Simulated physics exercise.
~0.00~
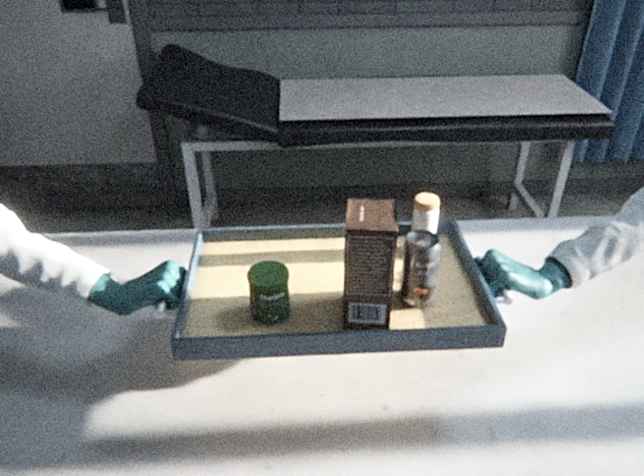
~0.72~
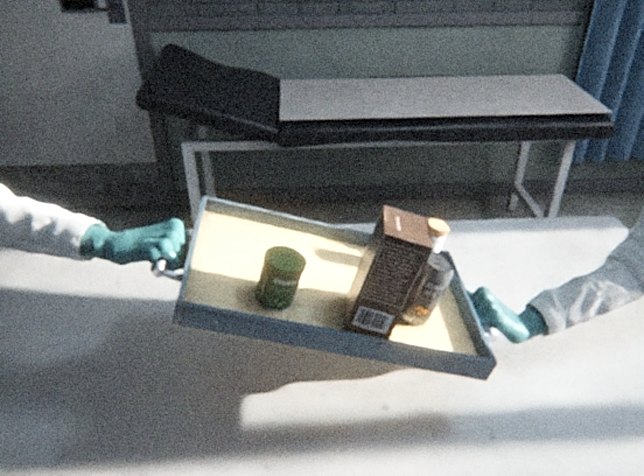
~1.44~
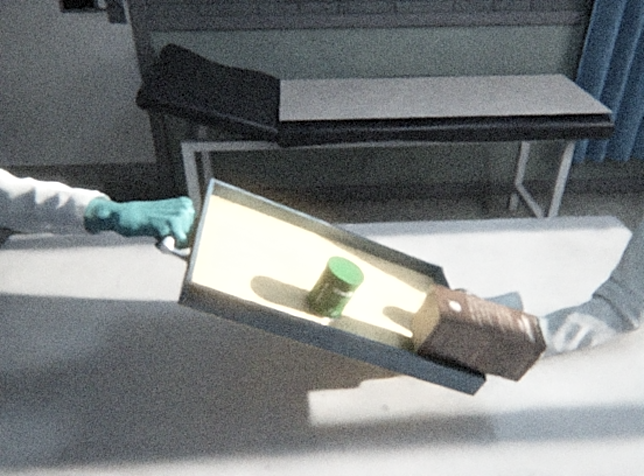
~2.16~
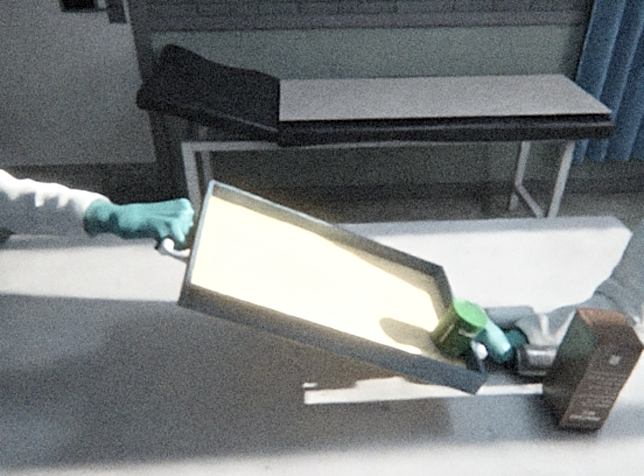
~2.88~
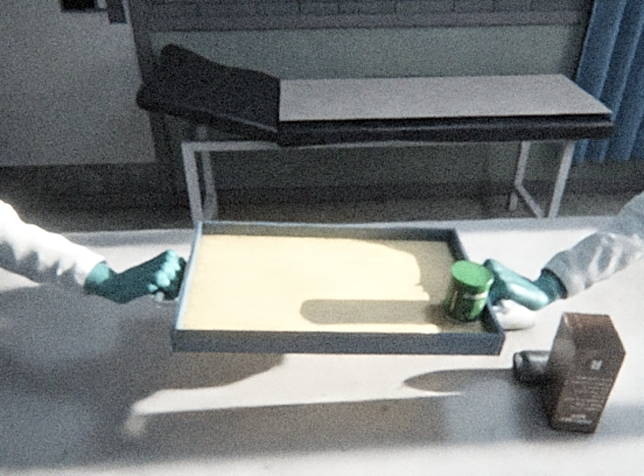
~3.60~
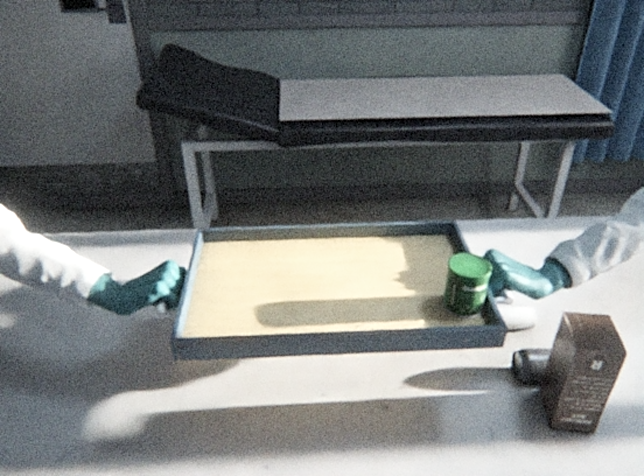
At first, two green-gloved hands hold a shallow tray level over a pale surface, with a green tin, a tall brown carton and a bottle-like item with a white top standing on it. The hands tip the tray down to the right, and the items begin to lean. As the tilt steepens, the carton topples over the right edge along with the things beside it, while the tin slides after them. The carton drops to the surface, and the tin stops against the right end. The hands level the tray again, leaving only the tin upright near its right edge, with the fallen items lying beyond.
